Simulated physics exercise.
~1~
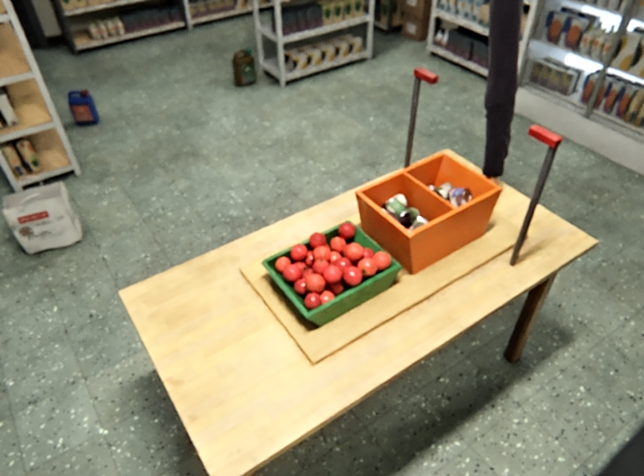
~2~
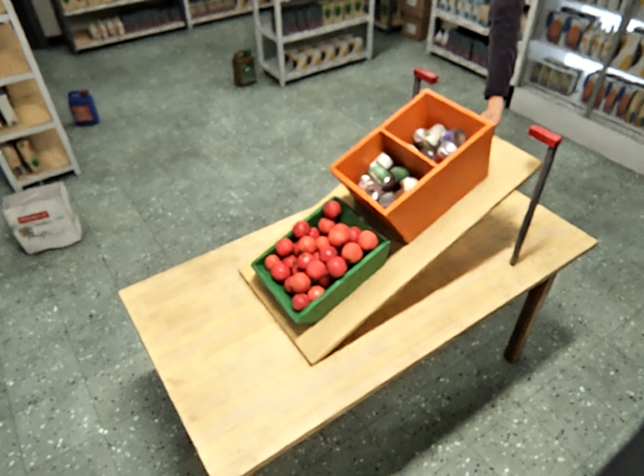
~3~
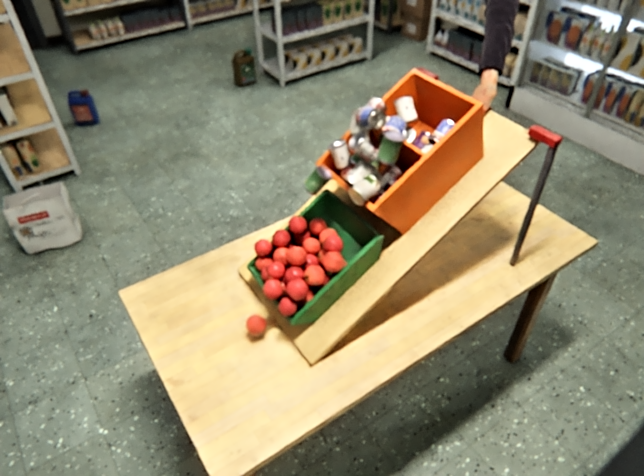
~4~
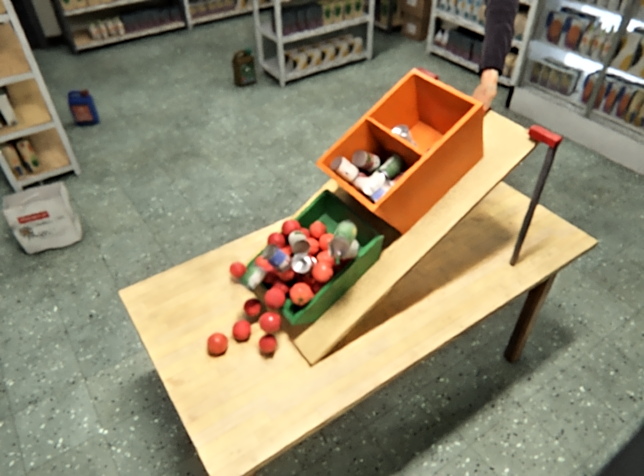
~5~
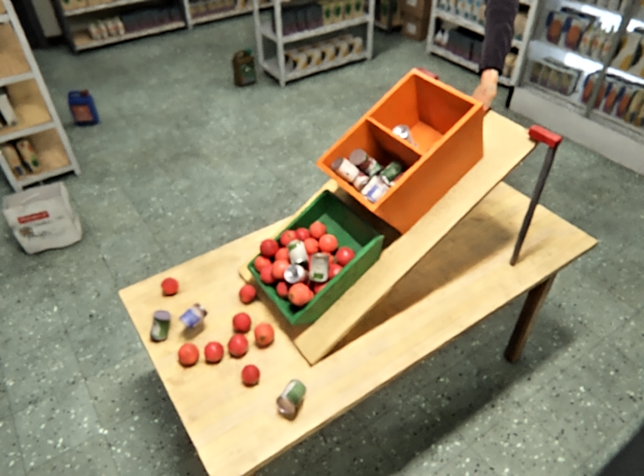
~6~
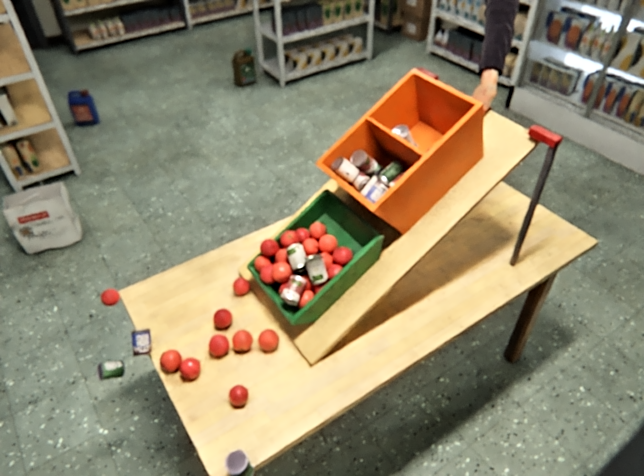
At the start, a green box of tomatoes and an orange divided box of small tins sit on a board lying flat on a wooden table. A hand at the right raises the far end of the board, tilting both boxes down toward the left. As the slope steepens, tins surge toward the low end of the orange box and a tomato drops onto the table. Several tins tumble into the green box, and more tomatoes spill out. Tomatoes and a few tins roll leftward, some passing the table's edge. Finally, the board stays tilted, both boxes still partly filled, with tomatoes scattered across the tabletop.
